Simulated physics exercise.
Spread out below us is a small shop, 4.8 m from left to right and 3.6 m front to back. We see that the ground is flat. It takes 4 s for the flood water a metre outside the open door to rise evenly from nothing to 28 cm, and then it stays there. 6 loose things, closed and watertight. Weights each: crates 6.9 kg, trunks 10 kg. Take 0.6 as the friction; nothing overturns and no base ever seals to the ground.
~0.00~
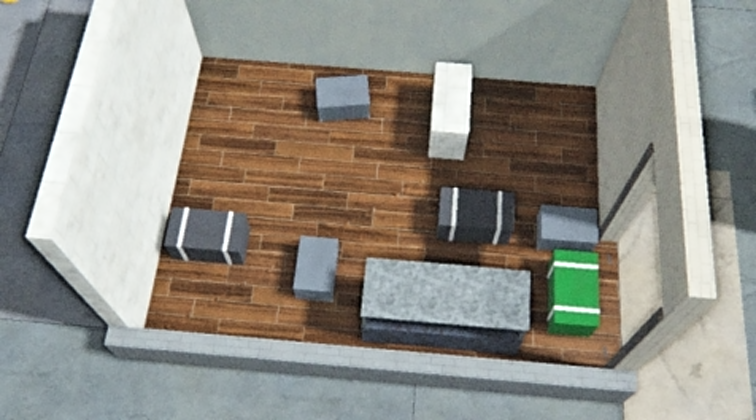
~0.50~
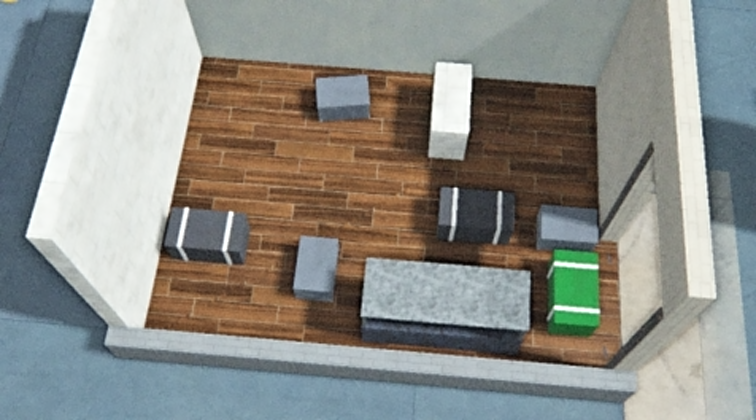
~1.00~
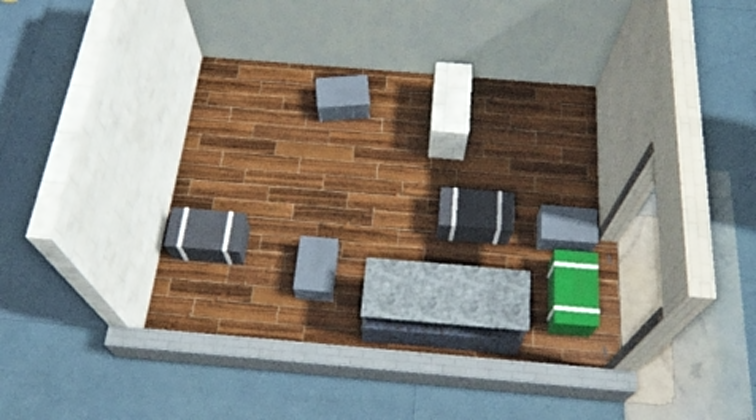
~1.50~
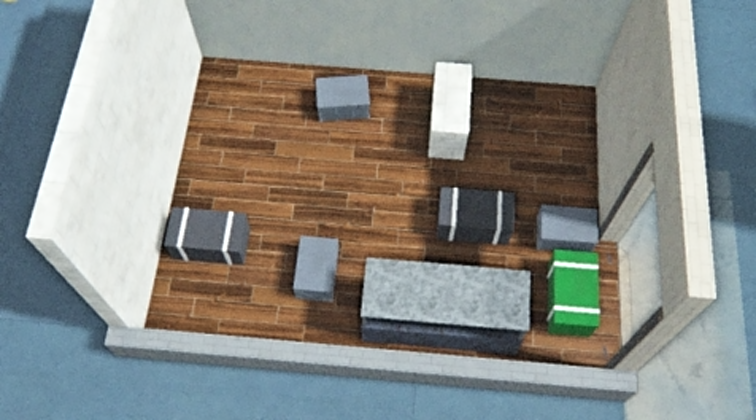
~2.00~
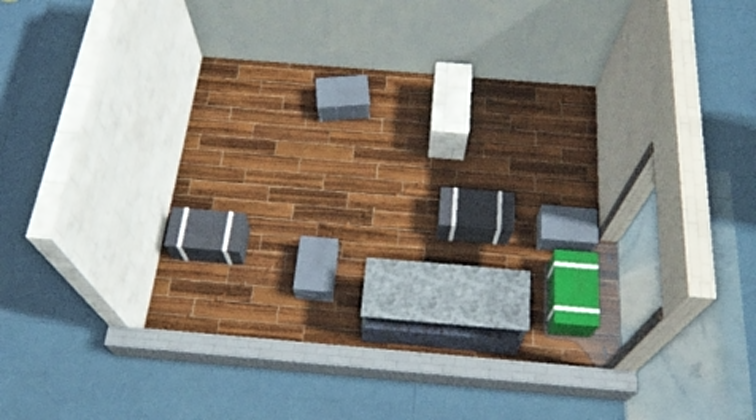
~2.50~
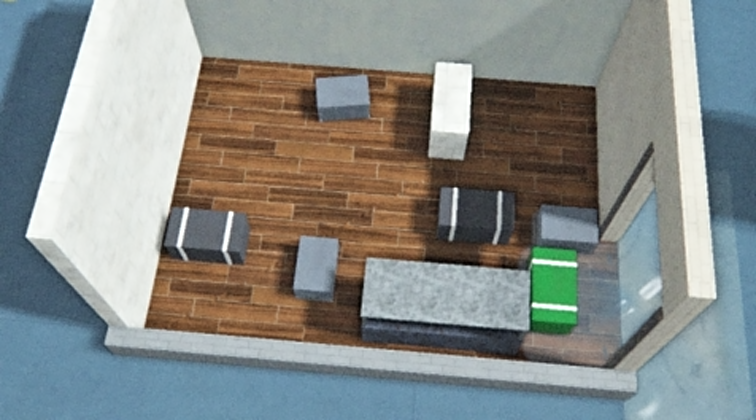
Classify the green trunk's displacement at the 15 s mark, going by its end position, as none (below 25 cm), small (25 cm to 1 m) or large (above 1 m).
Large.
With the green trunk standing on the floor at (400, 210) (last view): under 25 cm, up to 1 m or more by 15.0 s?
Short answer, it is taken a long way.
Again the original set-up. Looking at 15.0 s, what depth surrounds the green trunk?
17 cm or so.
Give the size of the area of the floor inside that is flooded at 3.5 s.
I'd estimate close to 3.0 m2.
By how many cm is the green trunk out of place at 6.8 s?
Around 400 centimetres.
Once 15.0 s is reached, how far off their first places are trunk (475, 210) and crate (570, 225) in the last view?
Shifts: 150 cm / 120 cm.
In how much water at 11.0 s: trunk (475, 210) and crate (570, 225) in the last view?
Depths: Near 15 cm, then near 7 cm.
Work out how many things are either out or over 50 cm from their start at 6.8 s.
The number comes to 3.
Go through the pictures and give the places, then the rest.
The green trunk at (577, 287) rests on the ground; 0.0 m2 under water; 0 of 6 have shifted, in the first picture.
The green trunk at (577, 287) rests on the ground; 0.0 m2 under water; 0 of 6 have shifted, in the second picture.
The green trunk at (577, 287), on the bottom; water covers 0.0 m2; 0 of 6 have shifted, in the third picture.
The green trunk at (577, 287) rests on the ground; water covers 0.0 m2; 0 of 6 have shifted, in the fourth picture.
The green trunk at (577, 287) rests on the ground; water covers 0.2 m2; 0 of 6 have shifted, in the fifth picture.
The green trunk at (555, 285), on the bottom, 23 cm from its start; water covers 0.8 m2; 1 of 6 have shifted, in the sixth picture.
After 3.5 s the green trunk is near (543, 274), 0.4 m from its start, afloat; 1 afloat.
After 6.8 s the green trunk is near (206, 159), 4.2 m from its start, afloat; 5 afloat.
After 11.0 s the green trunk is near (203, 231), 3.9 m from its start, afloat; 6 afloat.
After 15.0 s the green trunk is near (374, 202), 2.3 m from its start, afloat; 6 afloat.
